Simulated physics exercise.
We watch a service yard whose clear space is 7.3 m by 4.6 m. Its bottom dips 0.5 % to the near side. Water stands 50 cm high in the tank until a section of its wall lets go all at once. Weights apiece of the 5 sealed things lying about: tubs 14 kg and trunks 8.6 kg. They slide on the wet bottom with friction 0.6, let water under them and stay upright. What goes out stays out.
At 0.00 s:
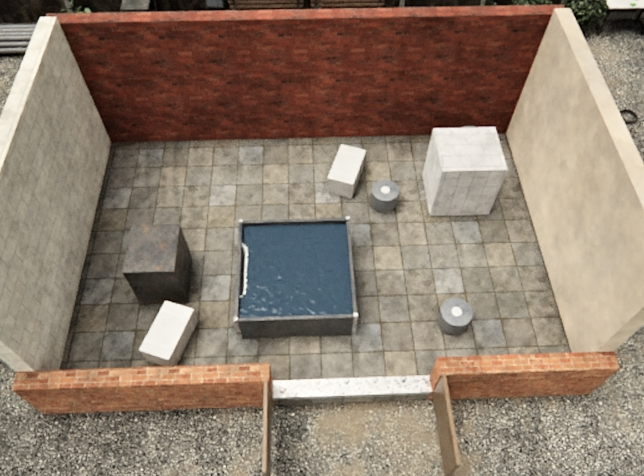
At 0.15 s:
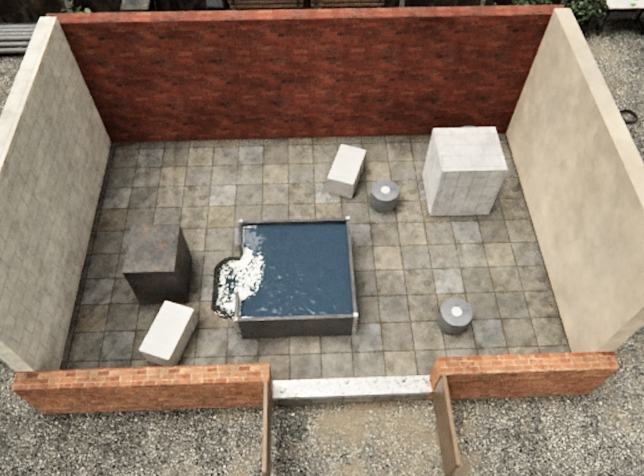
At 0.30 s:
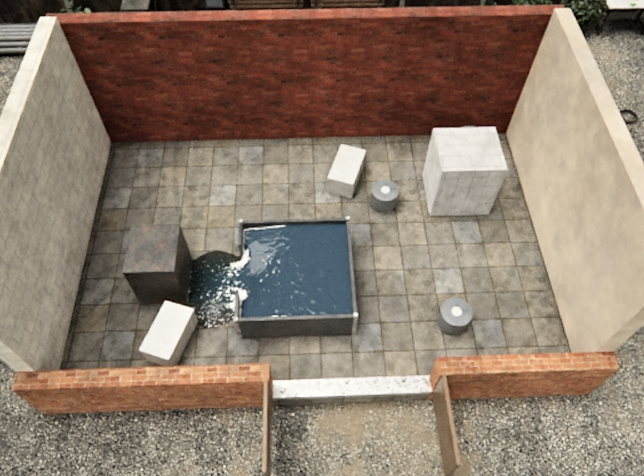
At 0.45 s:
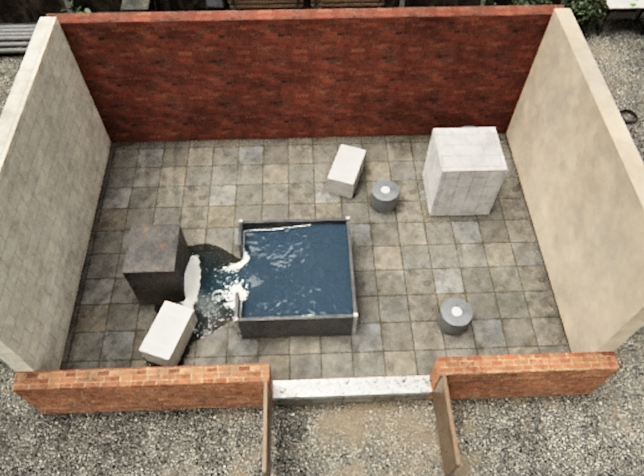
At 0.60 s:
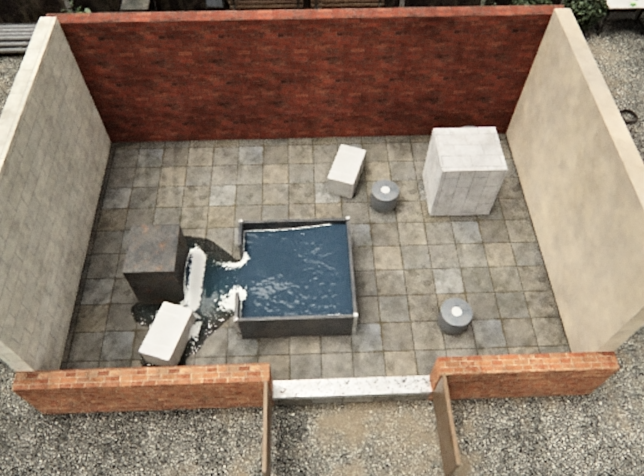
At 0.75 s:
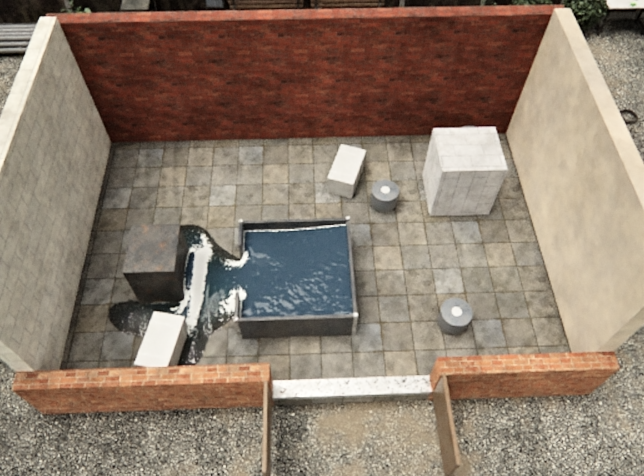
At the start, dark water fills a square tank in a walled, paved yard dotted with blocks and round tubs. Water pours out through the tank's left side and spreads over the paving to the dark block. It then runs around the pale block at lower left, which shifts slightly.
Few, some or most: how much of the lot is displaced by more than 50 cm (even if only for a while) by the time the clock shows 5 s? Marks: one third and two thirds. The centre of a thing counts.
It is under a third.
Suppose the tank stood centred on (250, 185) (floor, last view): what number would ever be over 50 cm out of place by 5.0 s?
In that case 1 of them.
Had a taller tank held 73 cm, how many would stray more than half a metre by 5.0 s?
Then 1.
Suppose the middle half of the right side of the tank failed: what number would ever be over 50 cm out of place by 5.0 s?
Then 1.
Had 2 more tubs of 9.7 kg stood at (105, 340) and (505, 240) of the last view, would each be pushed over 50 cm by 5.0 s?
In turn: Over, under.
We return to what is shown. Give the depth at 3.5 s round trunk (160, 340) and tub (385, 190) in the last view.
About 6 and 0 cm.
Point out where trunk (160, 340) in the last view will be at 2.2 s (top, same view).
Around (81, 334).
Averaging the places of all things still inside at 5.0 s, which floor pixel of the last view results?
At about (356, 209).
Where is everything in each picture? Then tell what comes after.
A trunk at (167, 329) rests on the ground; a tub at (457, 312) rests on the ground; 2.5 m2 under water; 0 of 5 have shifted, in the first frame.
A trunk at (167, 329), on the bottom; a tub at (457, 312) rests on the ground; water covers 2.9 m2; 0 of 5 have shifted, in the second frame.
A trunk at (167, 329) rests on the ground; a tub at (457, 312), on the bottom; water covers 3.5 m2; 0 of 5 have shifted, in the third frame.
A trunk at (167, 329) rests on the ground; a tub at (457, 312), on the bottom; 3.8 m2 under water; 0 of 5 have shifted, in the fourth frame.
A trunk at (166, 330) rests on the ground; a tub at (457, 312) rests on the ground; water covers 4.1 m2; 0 of 5 have shifted, in the fifth frame.
A trunk at (160, 340) rests on the ground, 18 cm from its start; a tub at (457, 312) rests on the ground; water covers 4.6 m2; 1 of 5 have shifted, in the sixth frame.
After 1.1 s 0 of 5 are over 50 cm from their spots; 0 afloat.
After 2.2 s 1 of 5 are over 50 cm from their spots; 1 afloat.
After 3.5 s 1 of 5 are over 50 cm from their spots; 1 afloat.
After 5.0 s 1 of 5 are over 50 cm from their spots, and 1 have been at some point; 1 afloat.
